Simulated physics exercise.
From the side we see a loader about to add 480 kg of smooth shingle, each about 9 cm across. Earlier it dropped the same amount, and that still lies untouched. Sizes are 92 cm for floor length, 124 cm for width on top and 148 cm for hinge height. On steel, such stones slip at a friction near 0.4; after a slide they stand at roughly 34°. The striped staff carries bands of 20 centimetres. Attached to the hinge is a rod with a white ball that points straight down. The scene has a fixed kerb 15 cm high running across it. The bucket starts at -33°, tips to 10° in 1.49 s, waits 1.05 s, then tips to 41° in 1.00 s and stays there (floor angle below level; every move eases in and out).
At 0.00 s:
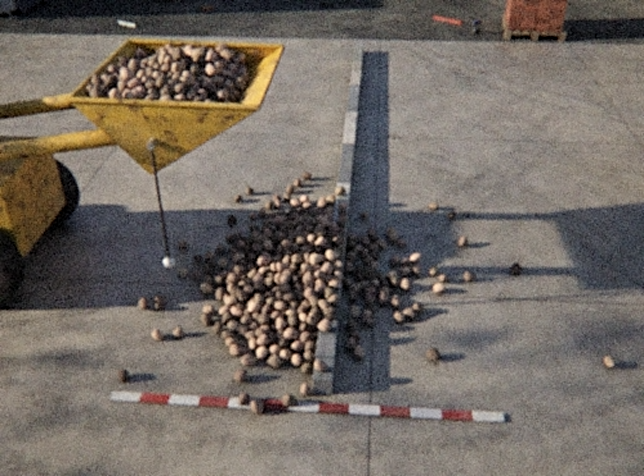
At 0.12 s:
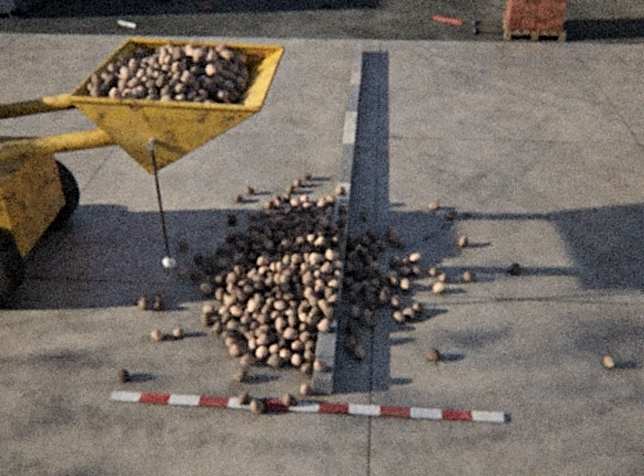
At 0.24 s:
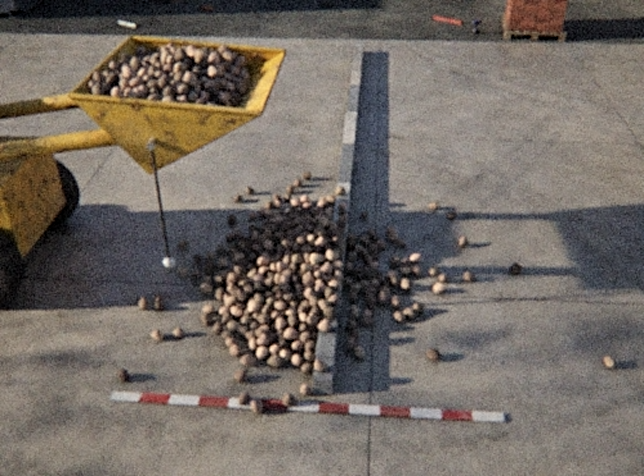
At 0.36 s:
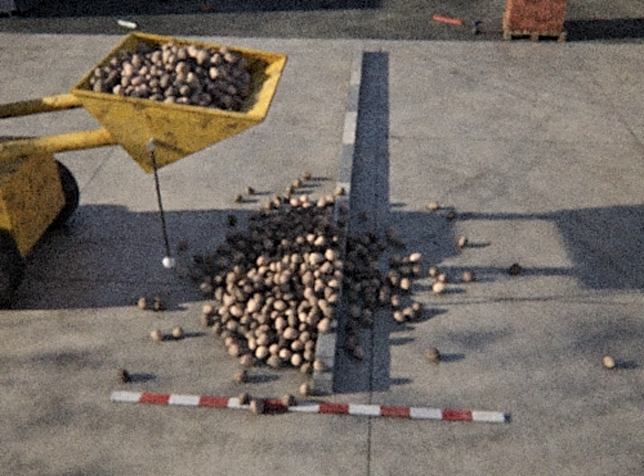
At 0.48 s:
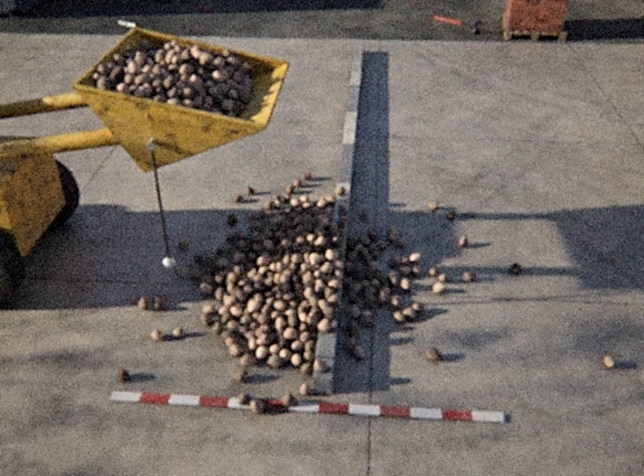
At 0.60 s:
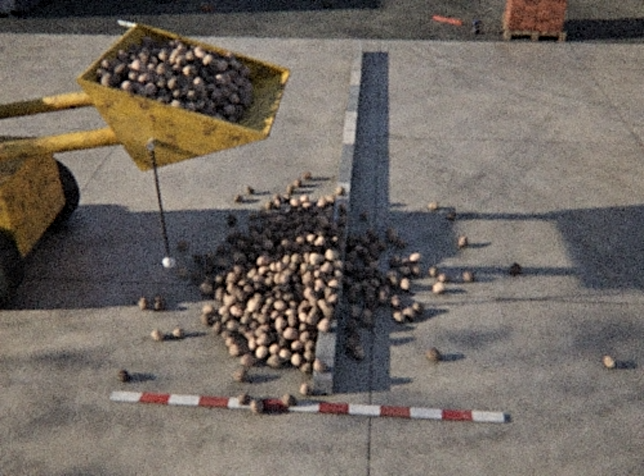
The footage shows a yellow loader bucket full of smooth stones tilting slowly forward to the right, its load shifting slightly inside, while an earlier heap lies still across a low kerb behind a red-and-white striped staff.
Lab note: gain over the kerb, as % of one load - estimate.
Gain: About 38 %.
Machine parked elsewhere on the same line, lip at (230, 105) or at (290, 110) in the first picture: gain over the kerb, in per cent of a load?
The first position would add some 10 per cent, the second some 65.
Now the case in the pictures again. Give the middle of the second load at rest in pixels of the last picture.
The centre sits about (313, 256).
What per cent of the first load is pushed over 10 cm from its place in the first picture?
The answer is about 15 per cent.
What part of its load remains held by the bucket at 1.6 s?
I'd say about 95 per cent.
After 1.1 s the floor is at 3°; in per cent of one load, 100 in the bucket, 88 on this side of the kerb, 12 over the kerb; the foremost stones are at (475, 263).
After 1.6 s the floor is at 10°; in per cent of one load, 94 in the bucket, 94 on this side of the kerb, 12 over the kerb; the foremost stones are at (475, 263).
After 4.0 s the floor is at 41°; in per cent of one load, 0 in the bucket, 155 on this side of the kerb, 45 over the kerb; the foremost stones are at (516, 298).
After 6.8 s the floor is at 41°; in per cent of one load, 0 in the bucket, 150 on this side of the kerb, 50 over the kerb; the foremost stones are at (516, 298). Net gain over the kerb, 38.
